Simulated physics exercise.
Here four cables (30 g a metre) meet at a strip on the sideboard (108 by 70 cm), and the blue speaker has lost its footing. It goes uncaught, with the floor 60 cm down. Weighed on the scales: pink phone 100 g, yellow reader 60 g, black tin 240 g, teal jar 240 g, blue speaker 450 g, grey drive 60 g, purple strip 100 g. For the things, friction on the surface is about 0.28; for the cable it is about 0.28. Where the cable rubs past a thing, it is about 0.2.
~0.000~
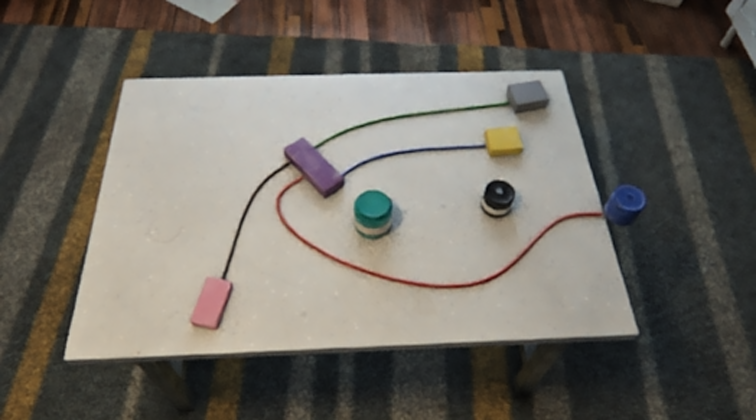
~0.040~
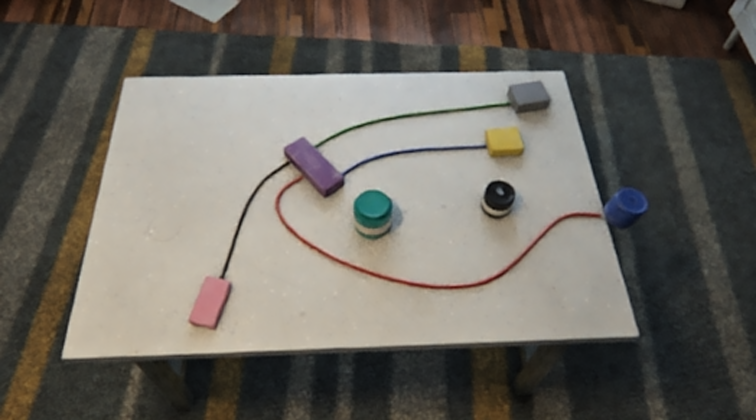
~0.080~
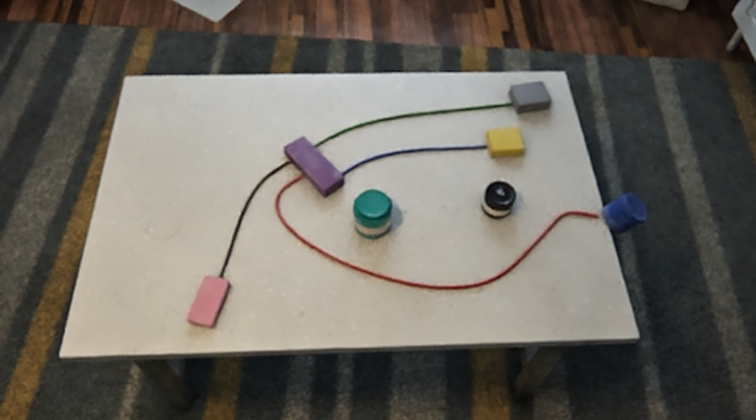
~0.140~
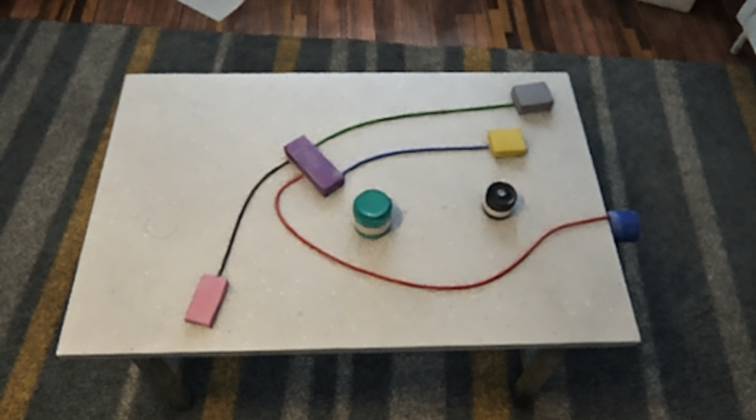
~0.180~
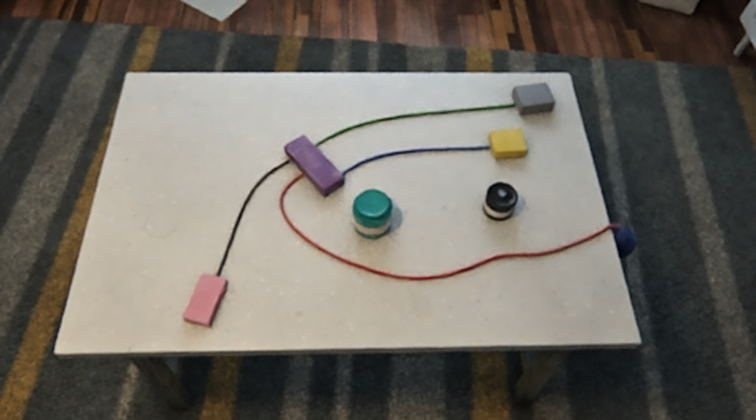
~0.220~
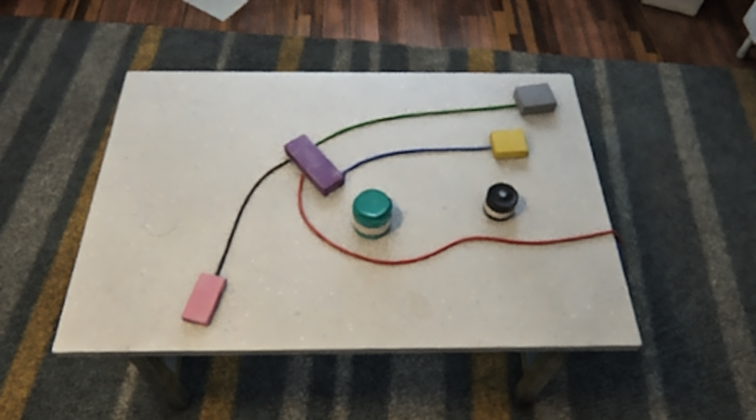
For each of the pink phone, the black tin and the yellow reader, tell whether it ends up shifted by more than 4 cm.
My prediction: Pink phone out of place; black tin in place; yellow reader in place.
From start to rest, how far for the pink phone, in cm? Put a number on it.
Net shift: Around 50 cm.
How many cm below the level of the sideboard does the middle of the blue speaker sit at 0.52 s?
I'd say close to 55 centimetres below.
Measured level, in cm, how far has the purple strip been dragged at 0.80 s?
It has moved about 42 cm level.
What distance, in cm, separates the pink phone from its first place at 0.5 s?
12 cm.
By 0.5 s, the strip's end of the red cable at (431, 236); pink phone 13 cm off its start, purple strip 27 cm off its start, teal jar 19 cm off its start.
By 0.8 s, the strip's end of the red cable at (490, 279); pink phone 45 cm off its start, black tin 1 cm off its start, purple strip 41 cm off its start.
By 1.1 s, the strip's end of the red cable at (503, 280); pink phone 51 cm off its start at (459, 237), black tin 1 cm off its start at (509, 195), purple strip 44 cm off its start at (496, 261).
By 1.4 s, the strip's end of the red cable at (503, 280); pink phone 51 cm off its start, black tin 1 cm off its start, purple strip 44 cm off its start.
By 2.6 s, the strip's end of the red cable at (503, 280); pink phone 51 cm off its start at (459, 237), black tin 1 cm off its start at (509, 195), yellow reader 0 cm off its start at (510, 140), purple strip 44 cm off its start at (496, 261).
